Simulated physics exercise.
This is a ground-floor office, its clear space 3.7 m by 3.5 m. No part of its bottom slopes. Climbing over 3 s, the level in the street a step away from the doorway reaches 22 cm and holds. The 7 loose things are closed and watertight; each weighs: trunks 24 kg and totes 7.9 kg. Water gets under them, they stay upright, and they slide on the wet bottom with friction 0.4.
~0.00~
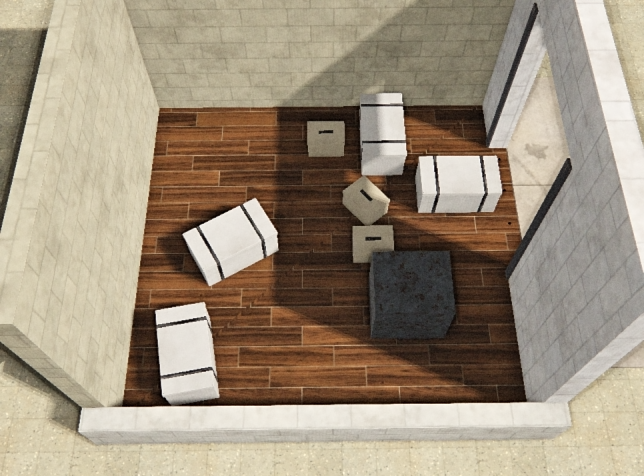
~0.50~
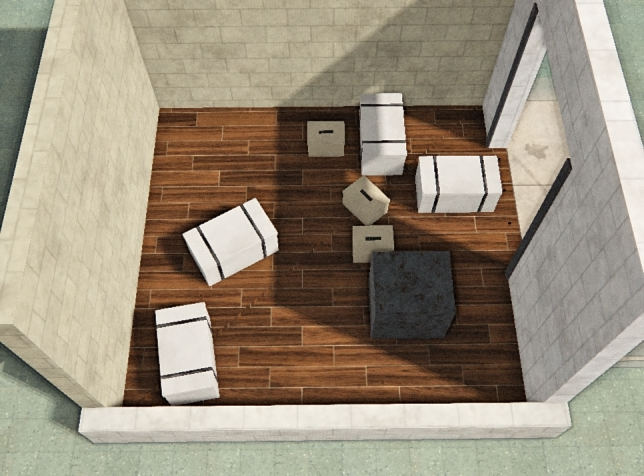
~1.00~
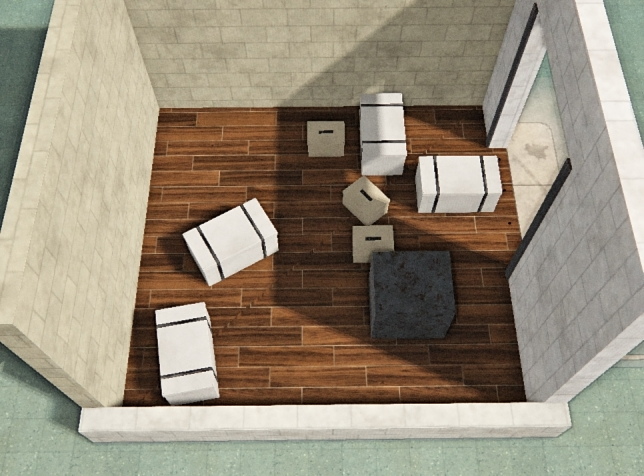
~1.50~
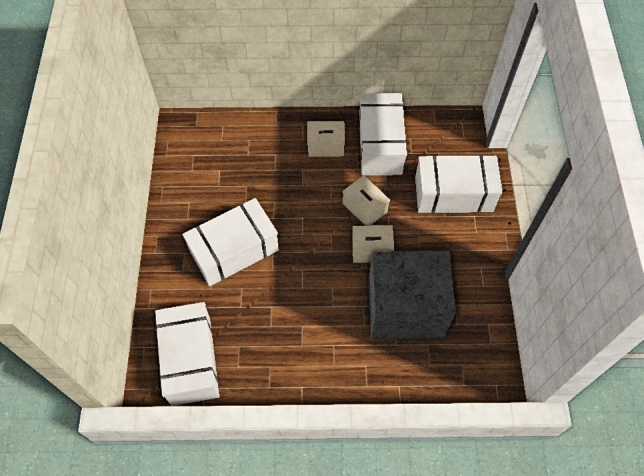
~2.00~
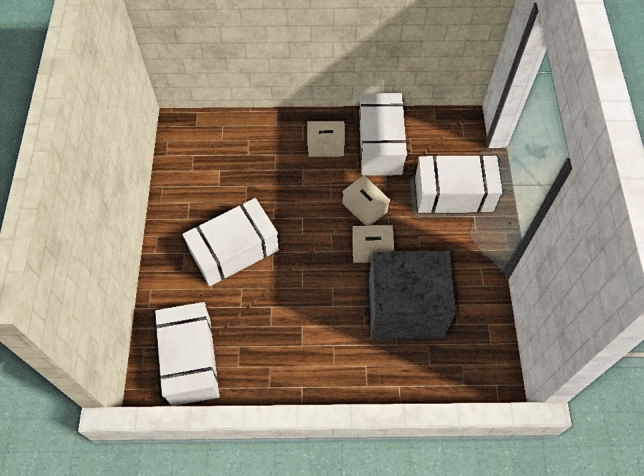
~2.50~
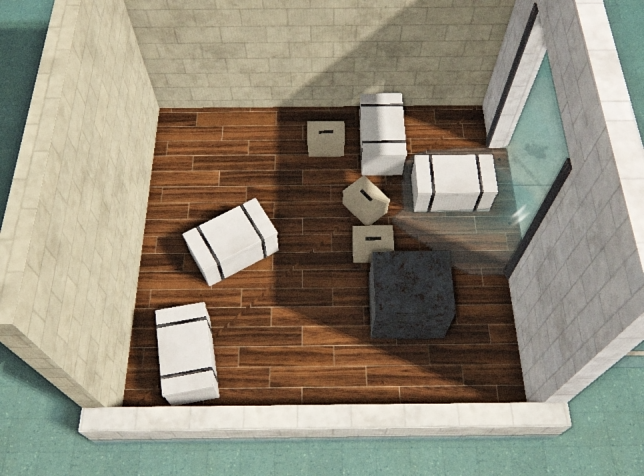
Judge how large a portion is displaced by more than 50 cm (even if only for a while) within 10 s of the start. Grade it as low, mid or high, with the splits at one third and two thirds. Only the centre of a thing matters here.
Grade: High, two thirds or more.
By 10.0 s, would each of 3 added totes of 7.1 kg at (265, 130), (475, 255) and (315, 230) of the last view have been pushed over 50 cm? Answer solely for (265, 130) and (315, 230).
Taking them in order, the first is beyond that distance and the second is beyond that distance.
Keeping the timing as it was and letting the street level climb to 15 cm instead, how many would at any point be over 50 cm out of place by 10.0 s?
Count under that change: 6.
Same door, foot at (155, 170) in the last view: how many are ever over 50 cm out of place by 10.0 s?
Result: 6.
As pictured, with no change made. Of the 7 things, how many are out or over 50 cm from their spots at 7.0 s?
Tally at that time: 6.
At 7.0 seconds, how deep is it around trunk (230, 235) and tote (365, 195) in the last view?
I'd put it at 16 cm and 17 cm respectively.
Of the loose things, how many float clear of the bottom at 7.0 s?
6.
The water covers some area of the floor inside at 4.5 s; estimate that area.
About 8.0 m2.
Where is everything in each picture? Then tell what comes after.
A trunk at (460, 174) rests on the ground; a trunk at (230, 233) rests on the ground; water covers 0.0 m2; 0 of 7 have shifted, in the first picture.
A trunk at (460, 174), on the bottom; a trunk at (230, 233), on the bottom; water covers 0.0 m2; 0 of 7 have shifted, in the second picture.
A trunk at (460, 174), on the bottom; a trunk at (230, 233), on the bottom; water covers 0.0 m2; 0 of 7 have shifted, in the third picture.
A trunk at (460, 174) rests on the ground; a trunk at (230, 233) rests on the ground; water covers 0.0 m2; 0 of 7 have shifted, in the fourth picture.
A trunk at (460, 174) rests on the ground; a trunk at (230, 233), on the bottom; water covers 0.2 m2; 0 of 7 have shifted, in the fifth picture.
A trunk at (456, 173), on the bottom, 5 cm from its start; a trunk at (230, 233) rests on the ground; 0.9 m2 under water; 0 of 7 have shifted, in the sixth picture.
After 3.5 s 1 of 7 are over 50 cm from their spots; 0 afloat.
After 4.5 s 3 of 7 are over 50 cm from their spots; 1 afloat.
After 7.0 s 6 of 7 are over 50 cm from their spots; 6 afloat.
After 10.0 s 6 of 7 are over 50 cm from their spots, and 6 have been at some point; 7 afloat.
